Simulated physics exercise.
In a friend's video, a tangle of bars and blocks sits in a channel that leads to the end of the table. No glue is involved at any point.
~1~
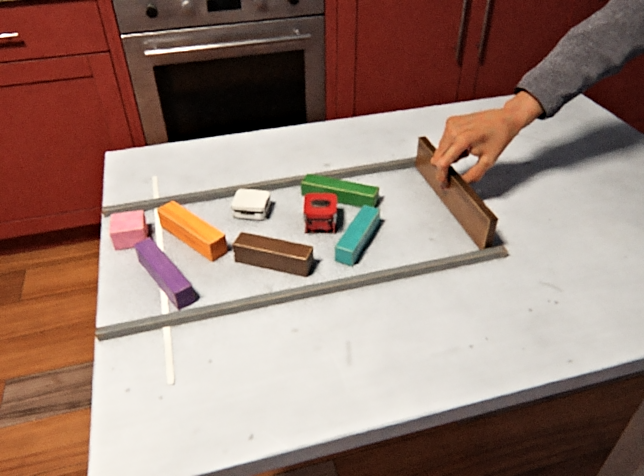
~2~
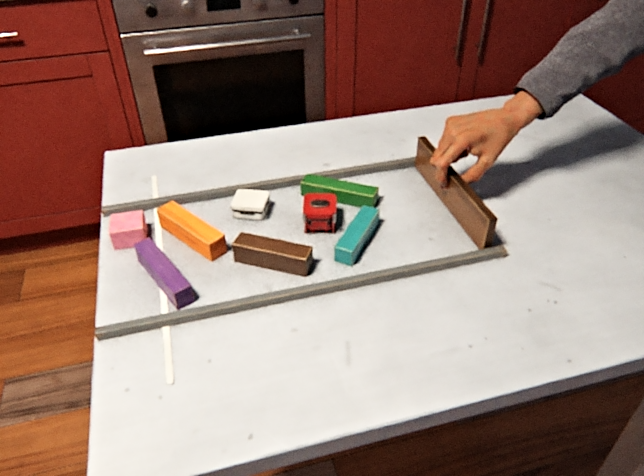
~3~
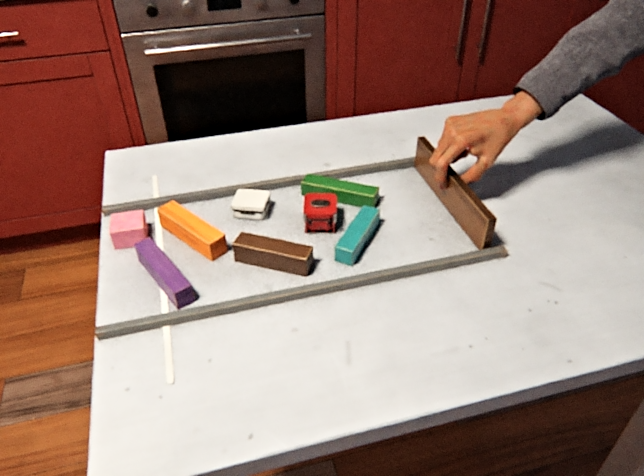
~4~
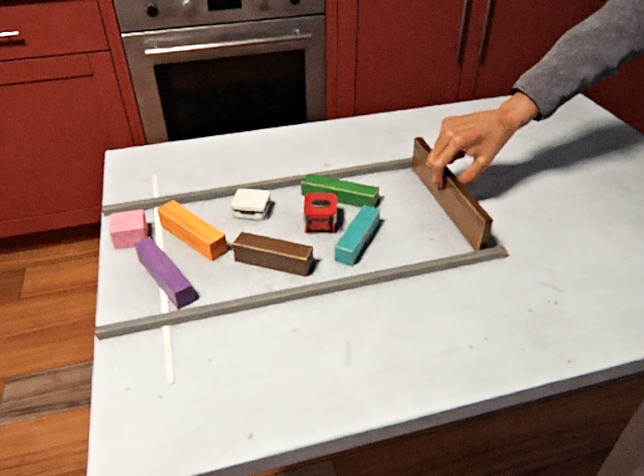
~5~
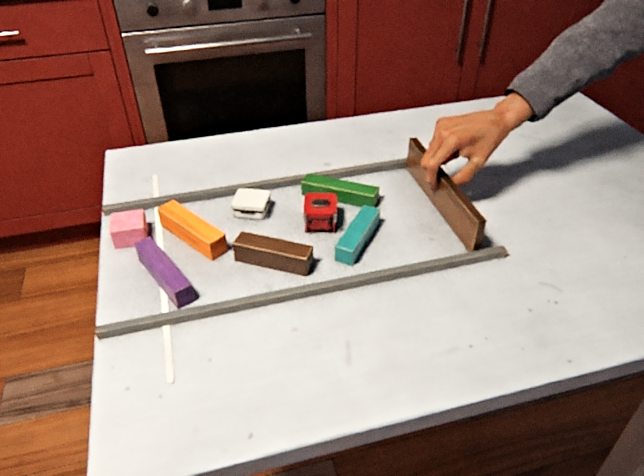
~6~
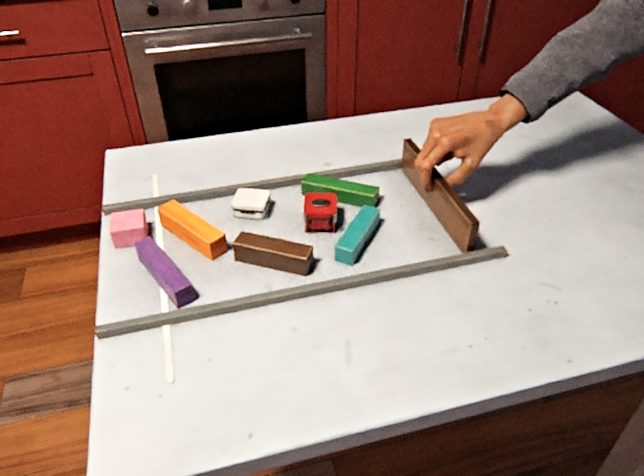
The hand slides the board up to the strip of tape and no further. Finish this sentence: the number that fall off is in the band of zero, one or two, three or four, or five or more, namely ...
Namely three or four.
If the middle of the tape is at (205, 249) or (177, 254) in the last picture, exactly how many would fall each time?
The first gives 1 and the second gives 3.
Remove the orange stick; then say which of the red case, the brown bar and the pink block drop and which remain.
I'd say the red case stays where it is, the brown bar stays where it is, and the pink block ends up down.
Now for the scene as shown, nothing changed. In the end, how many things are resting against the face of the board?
The figure is 2.
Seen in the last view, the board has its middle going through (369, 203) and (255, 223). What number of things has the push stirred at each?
At the first spot 2, then 7.
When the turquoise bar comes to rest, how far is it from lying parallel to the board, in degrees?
It measures close to 0 degrees.
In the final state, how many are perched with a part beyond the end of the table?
I count 3 overhanging.
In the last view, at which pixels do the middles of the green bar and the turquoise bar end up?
Middles: Around (121, 226) and around (151, 274).
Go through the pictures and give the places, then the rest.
In the first picture, pink block (129, 230); purple bar (164, 272); orange stick (192, 230); board (452, 190); tape (161, 258).
In the second picture, purple bar (163, 272); turquoise bar (358, 234).
In the third picture, orange stick (192, 230); white case (251, 206).
In the fourth picture, pink block (129, 229); board (447, 190).
In the fifth picture, purple bar (164, 271); red case (321, 213).
In the sixth picture, pink block (129, 228); purple bar (164, 271); orange stick (192, 229); board (435, 192); tape (161, 256).
Soon after, none off yet; pink block at rest near (129, 228); purple bar at rest near (164, 271); orange stick at rest near (192, 229).
Then, none off yet; pink block at rest near (129, 228); purple bar at rest near (164, 271); orange stick moving near (187, 228).
Further on, one off so far; pink block falling near (88, 321); purple bar moved a little near (128, 283); orange stick moved about its own width near (113, 242).
At rest, the number that fall off is three or four; fallen, orange stick, purple bar and pink block.
